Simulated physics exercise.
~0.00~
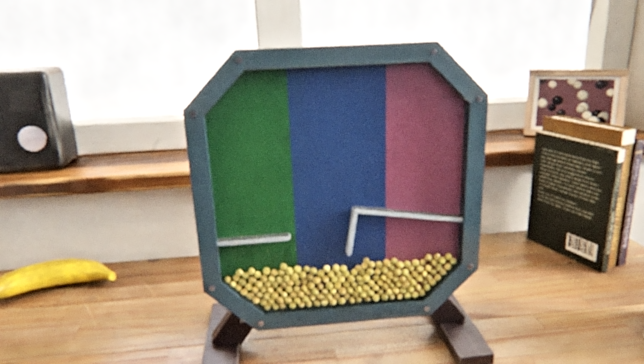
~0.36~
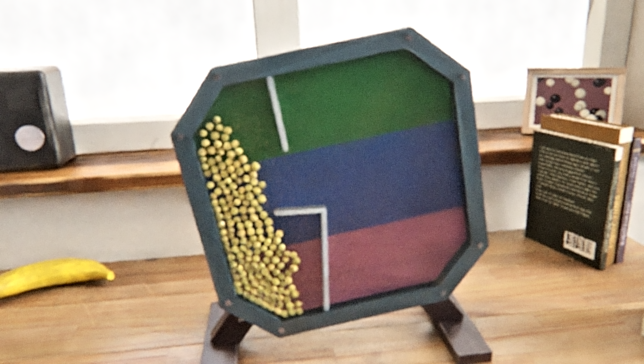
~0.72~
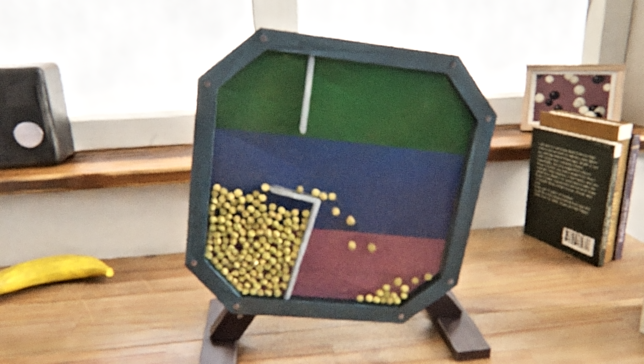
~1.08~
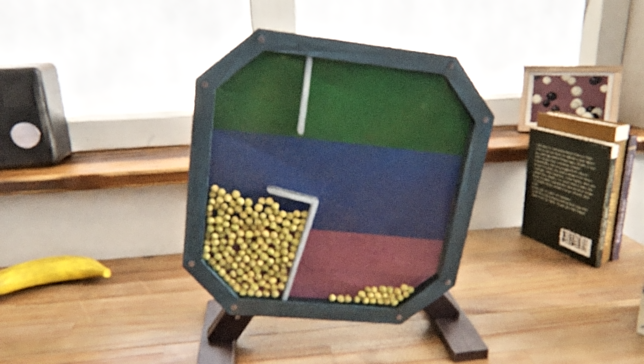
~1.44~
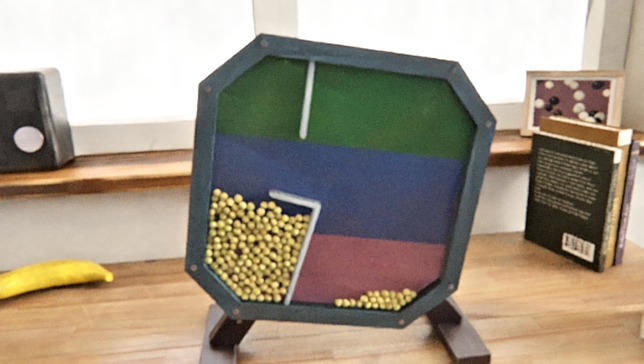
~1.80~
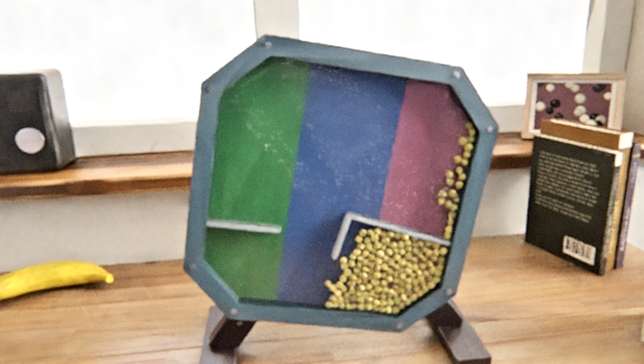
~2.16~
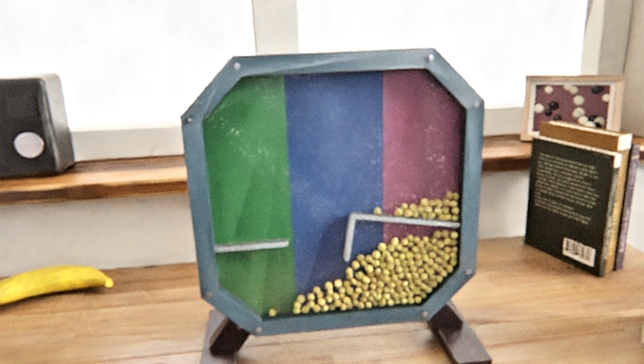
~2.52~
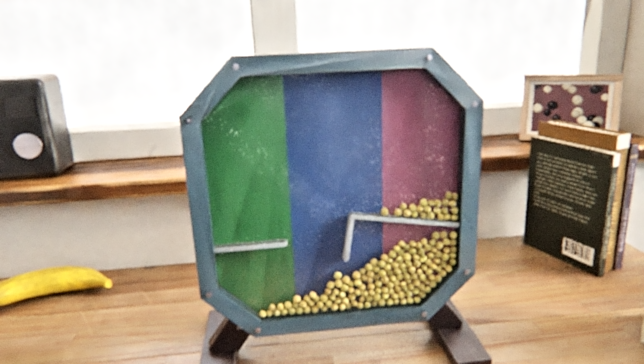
Yellow-green soya beans lie in an even layer along the bottom of an upright eight-sided case, with green, blue and pink strips behind them and two pale ledges inside. The case turns clockwise about a quarter turn, and the beans pile up along the left side. As it tips slightly further, some spill over the bent ledge and drop to the lower right, then everything rests. The case swings back the other way, sending the beans to the right. It ends level, the beans sloping down from the pink side across blue to green, some resting on the bent ledge.
